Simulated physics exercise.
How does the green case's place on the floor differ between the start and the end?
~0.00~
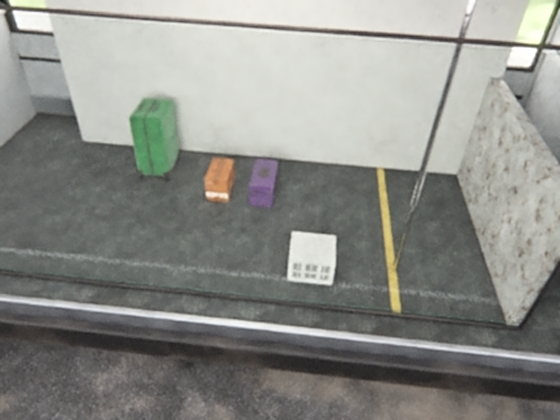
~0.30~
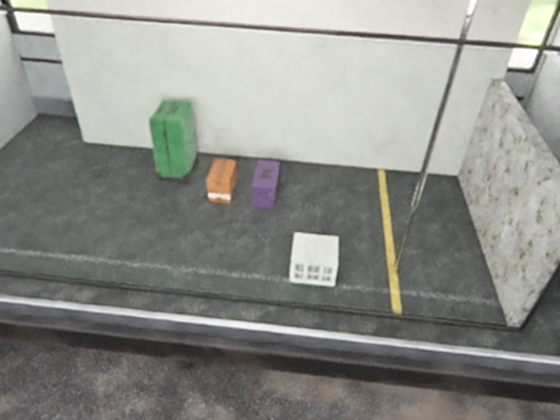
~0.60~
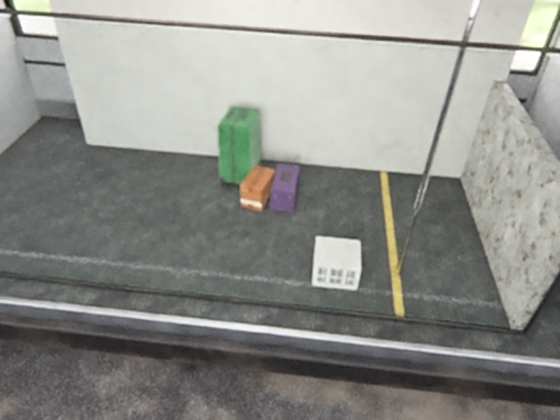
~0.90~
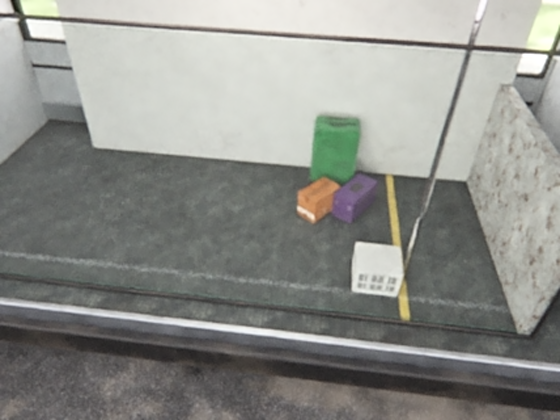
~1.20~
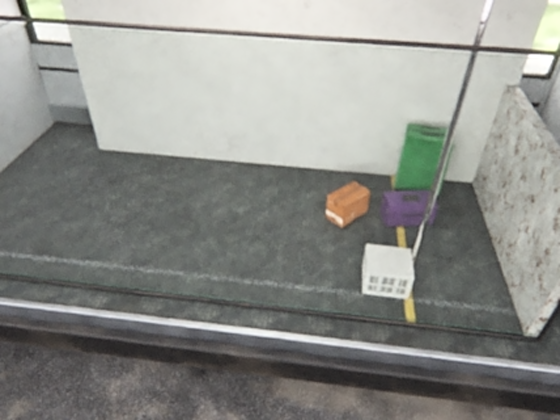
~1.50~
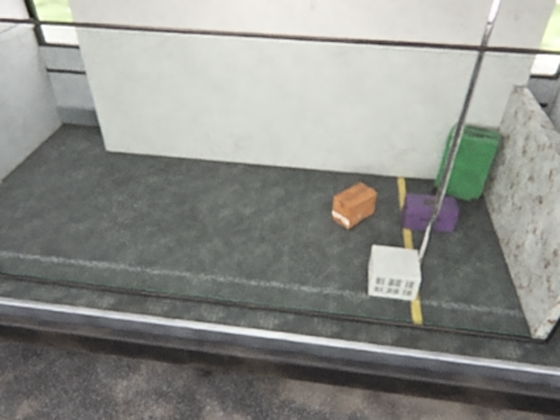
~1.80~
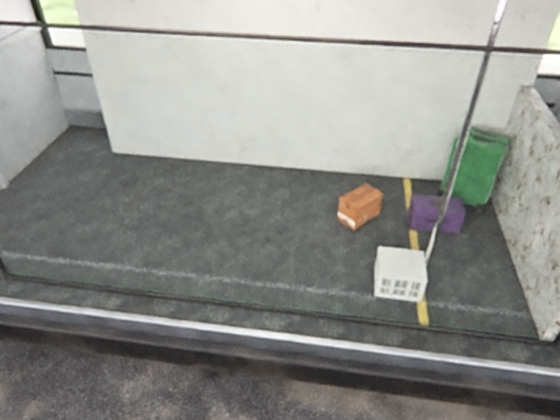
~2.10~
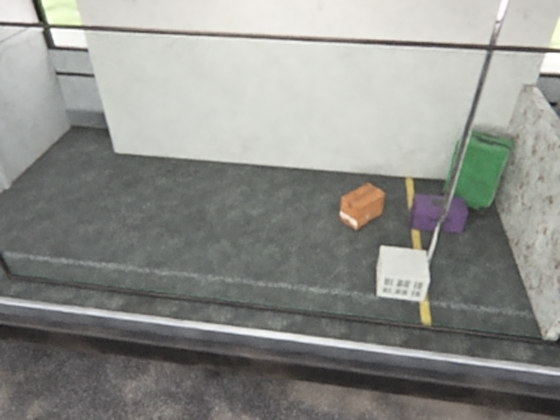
At the start the green case stood on the left part of the floor, to the left of the orange and purple boxes. By the end it was at the far right, past the yellow line and beside the speckled wall.
